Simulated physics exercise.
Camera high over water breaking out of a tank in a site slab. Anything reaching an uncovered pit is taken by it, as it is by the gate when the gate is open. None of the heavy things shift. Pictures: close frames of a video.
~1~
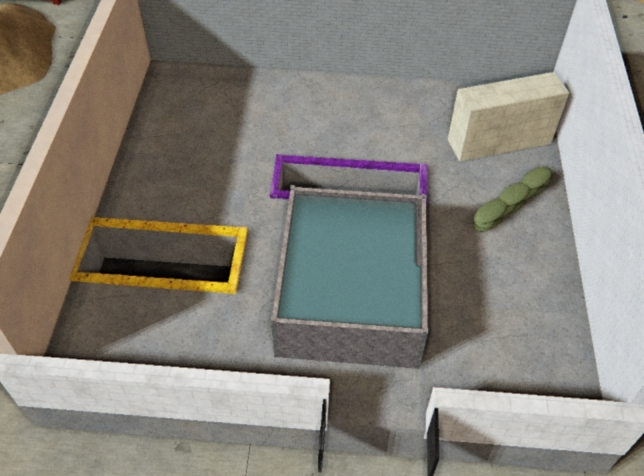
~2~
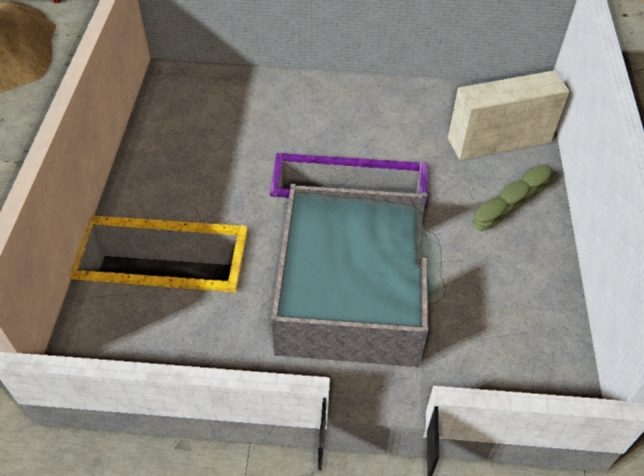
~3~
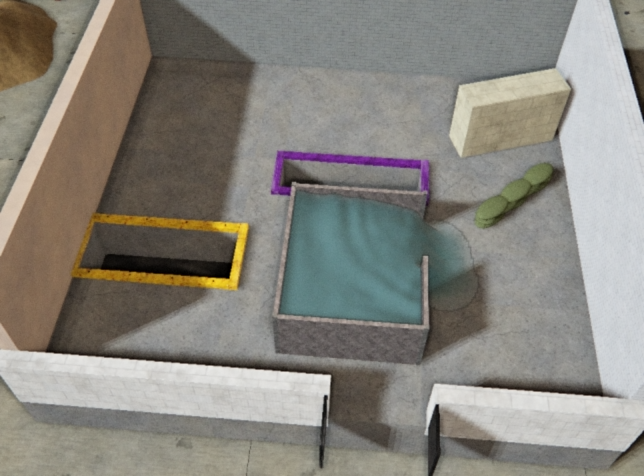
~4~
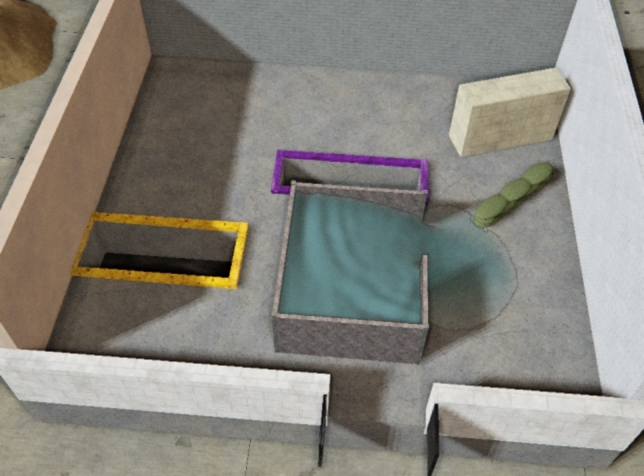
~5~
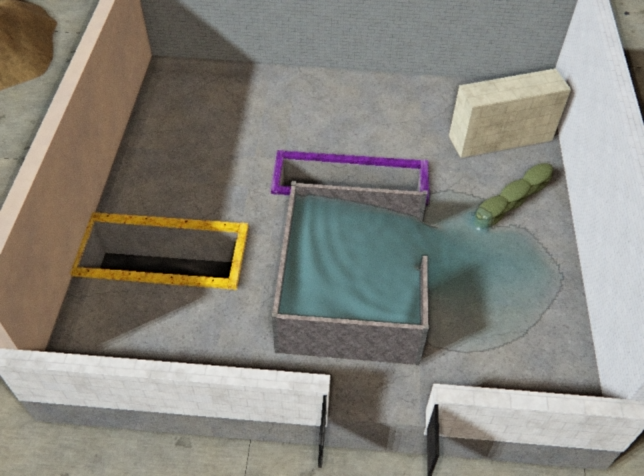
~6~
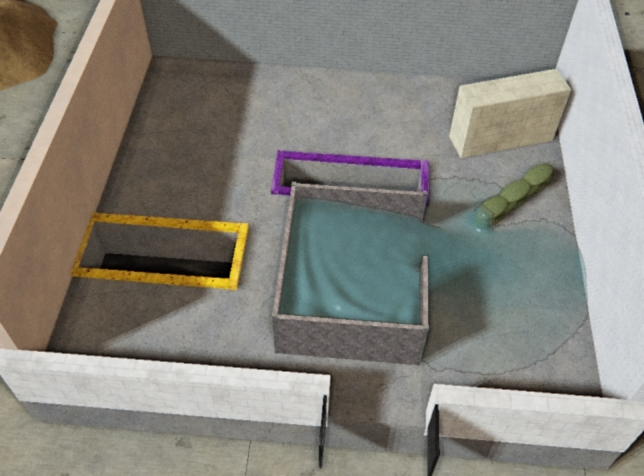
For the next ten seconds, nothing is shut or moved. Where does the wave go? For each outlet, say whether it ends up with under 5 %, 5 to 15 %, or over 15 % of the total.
My prediction: I'd say the gate drains a fair bit - five to fifteen per cent; I'd say the yellow pit drains very little - not reaching five per cent; I'd say the purple pit drains very little - not reaching five per cent.
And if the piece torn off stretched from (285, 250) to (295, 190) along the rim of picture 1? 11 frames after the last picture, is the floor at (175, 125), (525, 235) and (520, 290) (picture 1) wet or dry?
Taking them in order, I'd say swamped, not reached and not reached.
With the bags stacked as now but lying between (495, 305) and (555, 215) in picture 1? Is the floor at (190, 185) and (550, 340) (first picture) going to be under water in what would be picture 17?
At that moment the first point is parched and the second point is drenched.
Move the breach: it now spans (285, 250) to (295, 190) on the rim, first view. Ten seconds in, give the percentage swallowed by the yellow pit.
Roughly 35 per cent goes to the yellow pit.
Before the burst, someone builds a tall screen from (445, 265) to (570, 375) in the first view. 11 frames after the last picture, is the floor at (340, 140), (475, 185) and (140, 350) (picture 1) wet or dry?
Going spot by spot: High and dry, then drenched, then high and dry.
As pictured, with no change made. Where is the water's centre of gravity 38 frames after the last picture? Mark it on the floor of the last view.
Roughly (416, 260).
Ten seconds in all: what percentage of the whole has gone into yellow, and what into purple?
That's 0 per cent for the first and 2 per cent for the second.
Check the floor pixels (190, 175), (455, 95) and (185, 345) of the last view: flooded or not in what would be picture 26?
Listed points: Unwetted / inundated / unwetted.
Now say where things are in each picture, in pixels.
In the first frame, the water tank at (354, 258) is whole and still.
In the second frame, the front is at a hidden place, out from the gap at (417, 254).
In the third frame, the front is at (470, 293), out from the gap at (418, 252).
In the fourth frame, water pours out at (417, 253) and has run to (512, 283).
In the fifth frame, water pours out at (417, 253) and has run to (556, 280).
In the sixth frame, water pours out at (418, 253) and has run to (577, 245).
A moment on, water covers 20 % of the floor; the gate 0 %, the yellow pit 0 %, the purple pit 0 %.
Next, water covers 25 % of the floor; the gate 0 %, the yellow pit 0 %, the purple pit 0 %.
Then, water covers 40 % of the floor; the gate 0 %, the yellow pit 0 %, the purple pit 0 %.
Later, water covers 65 % of the floor; the gate 2 %, the yellow pit 0 %, the purple pit 2 %.
In the end, water covers 95 % of the floor; the gate 7 %, the yellow pit 1 %, the purple pit 2 %.
